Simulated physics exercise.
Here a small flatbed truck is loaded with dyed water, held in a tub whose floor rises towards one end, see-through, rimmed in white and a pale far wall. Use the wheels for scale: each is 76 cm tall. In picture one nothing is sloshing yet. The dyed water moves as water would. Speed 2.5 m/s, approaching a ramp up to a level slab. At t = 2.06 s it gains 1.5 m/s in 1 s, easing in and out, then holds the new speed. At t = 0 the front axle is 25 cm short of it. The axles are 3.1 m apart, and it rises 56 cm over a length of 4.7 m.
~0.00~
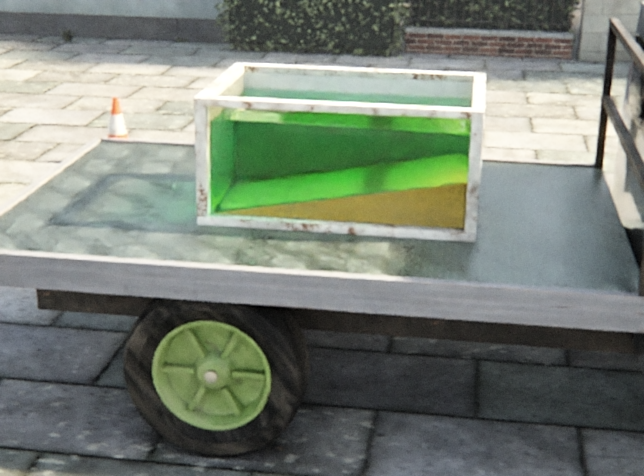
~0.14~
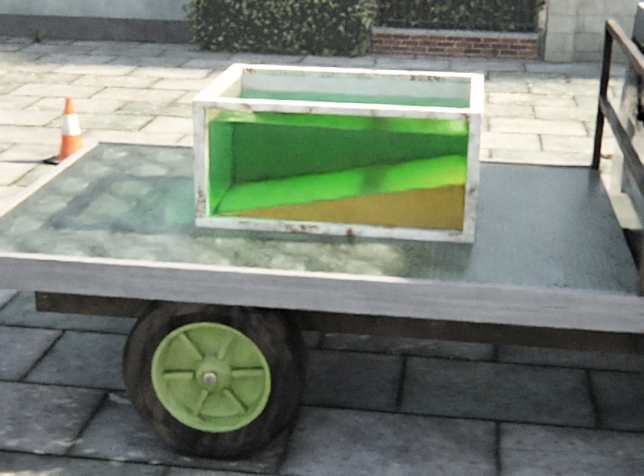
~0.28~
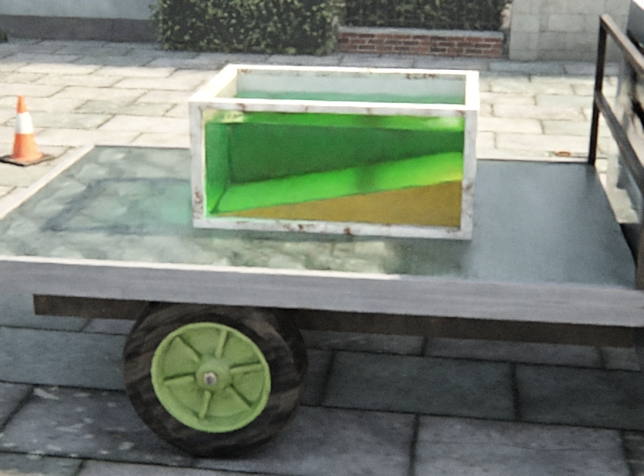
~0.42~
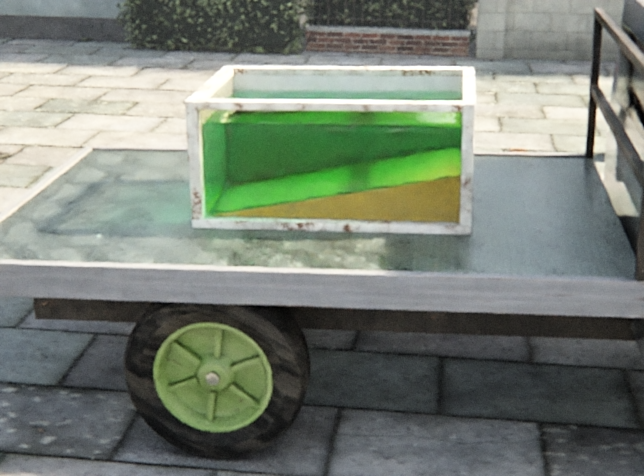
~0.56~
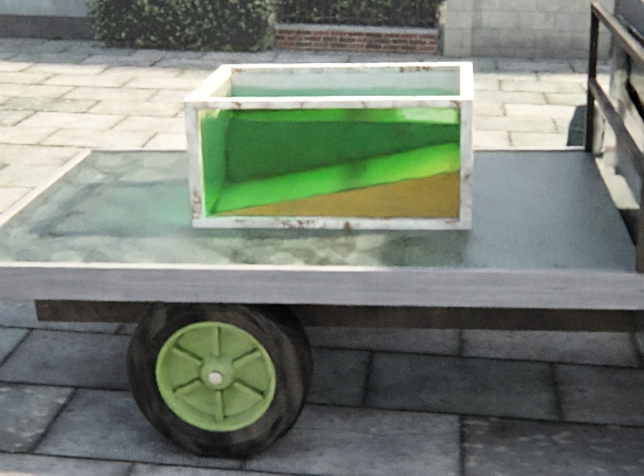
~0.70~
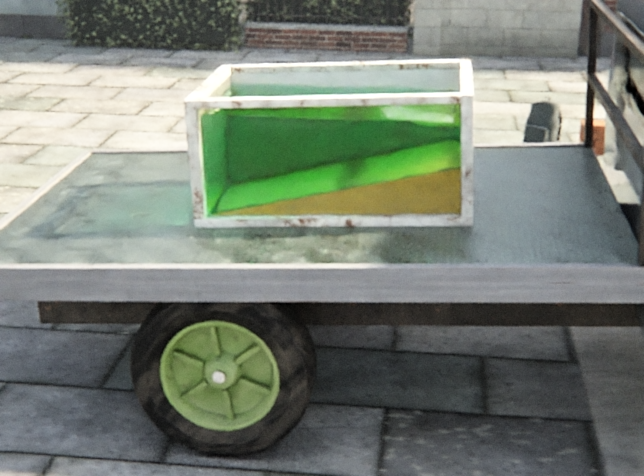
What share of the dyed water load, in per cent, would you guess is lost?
I would say close to 8 per cent.
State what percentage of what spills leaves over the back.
Around 80 in a hundred.
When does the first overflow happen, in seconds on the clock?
Around 2.8 seconds.
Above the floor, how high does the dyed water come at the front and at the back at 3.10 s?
Front level 24 cm, back level 50 cm.
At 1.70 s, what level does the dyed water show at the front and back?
Around 36 cm toward the front, with 48 cm behind.
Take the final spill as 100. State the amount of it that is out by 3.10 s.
I'd say some 70 percent by then.
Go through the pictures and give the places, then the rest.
The first frame shows the dyed water reaches (453, 126) at the front end; it reaches (230, 114) at the back end; no slope yet; the front is on the right, levels are read along the near wall; a wheel hub at (209, 381).
The second frame shows the dyed water reaches (451, 127) at the front end; it reaches (228, 116) at the back end; no slope yet.
The third frame shows the dyed water reaches (447, 124) at the front end; it reaches (224, 116) at the back end; hardly any slope.
The fourth frame shows the dyed water reaches (444, 120) at the front end; it reaches (222, 117) at the back end; hardly any slope; the tub is 2° nose up.
The fifth frame shows the dyed water reaches (443, 119) at the front end; it reaches (220, 115) at the back end; hardly any slope; the tub is 3° nose up.
The sixth frame shows the dyed water reaches (443, 120) at the front end; it reaches (220, 111) at the back end; it is heaped 3° towards the back; a wheel hub at (217, 381); the tub is 3° nose up.
After 1.70 s it stands 48 cm high behind and 36 cm in front; all of it is still inside.
After 3.10 s it stands 50 cm high behind and 25 cm in front; 5 per cent has gone over the back.
After 4.70 s it stands 37 cm high behind and 33 cm in front; 8 per cent has gone over the back.
After 7.18 s 8 per cent has gone over the back, 20 of 246 litres.
